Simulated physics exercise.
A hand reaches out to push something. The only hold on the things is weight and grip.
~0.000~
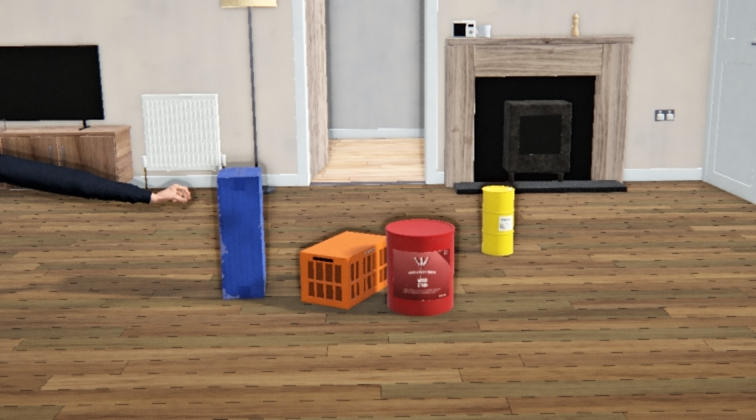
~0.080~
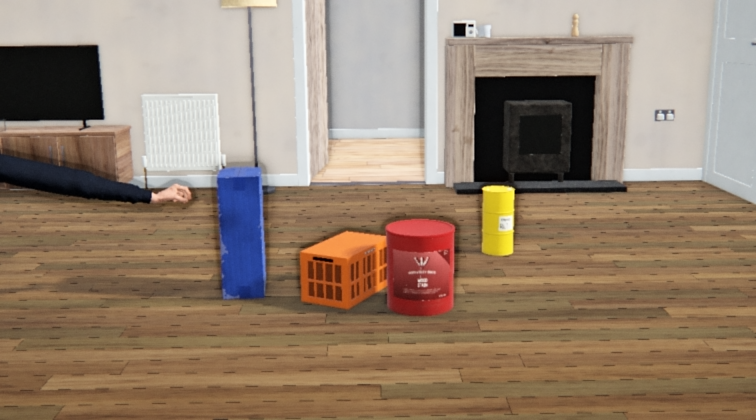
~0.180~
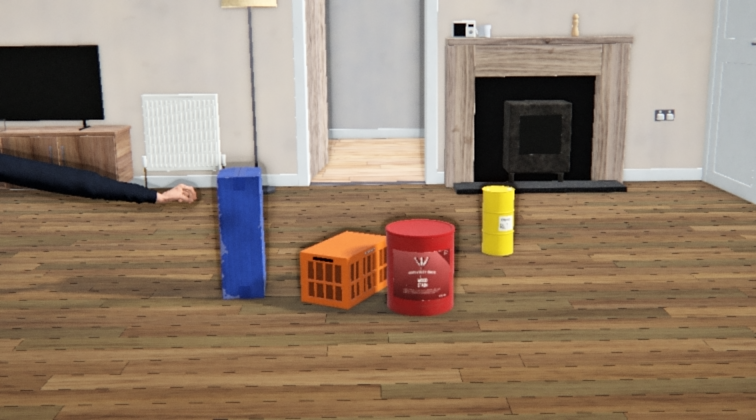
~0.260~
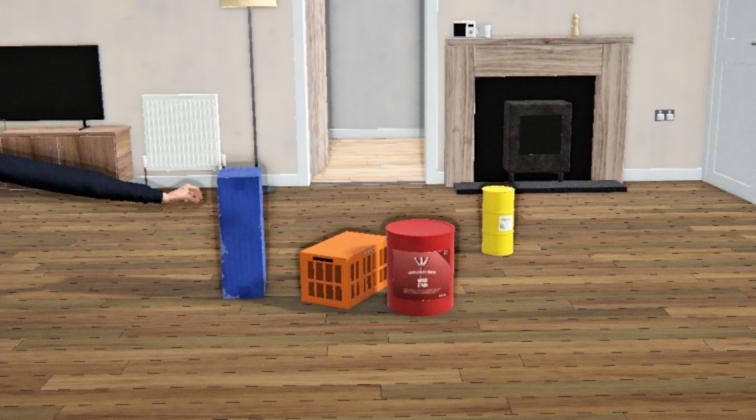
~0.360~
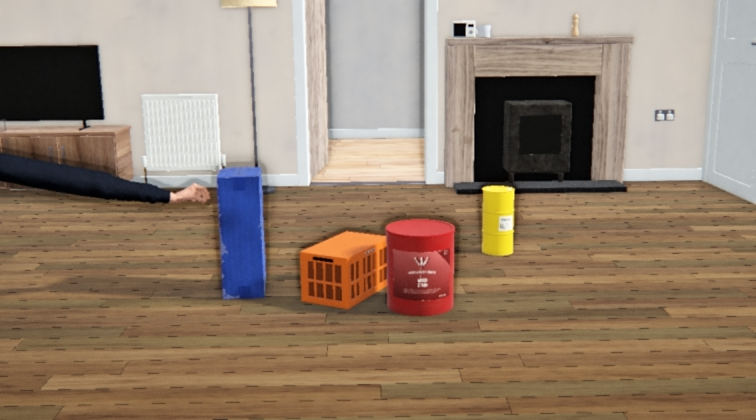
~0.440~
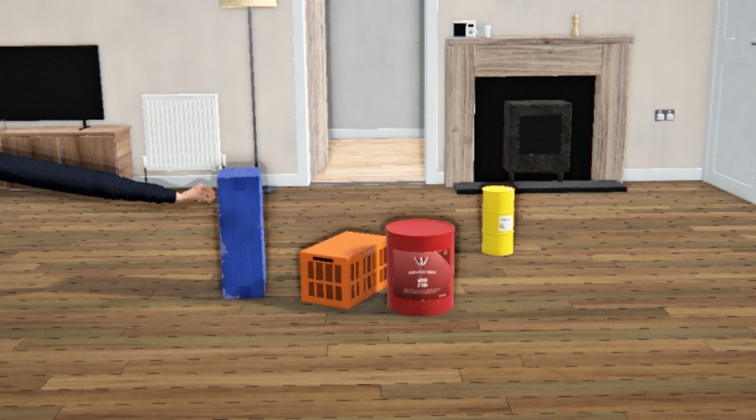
The footage shows a tall blue box, an orange crate, a red drum and a yellow drum on a wooden floor, as a hand at left moves slightly rightward to the box's upper side while the objects stay still.
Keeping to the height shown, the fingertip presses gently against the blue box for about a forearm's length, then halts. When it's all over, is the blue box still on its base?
Knocked down.
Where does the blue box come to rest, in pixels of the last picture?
End point in the final view: About (301, 233).
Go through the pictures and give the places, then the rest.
The first picture shows blue box (242, 232).
The second picture shows blue box (242, 232).
The third picture shows blue box (242, 232).
The fourth picture shows blue box (242, 232).
The fifth picture shows blue box (242, 232).
The sixth picture shows blue box (242, 232).
After 0.94 s, blue box tipped 19° from how it was near (263, 228).
After 1.24 s, blue box tipped 38° from how it was near (285, 231).
At rest (2.1 s), tipped over on the floor, blue box. Seen from the same camera at the end, blue box near (301, 233).
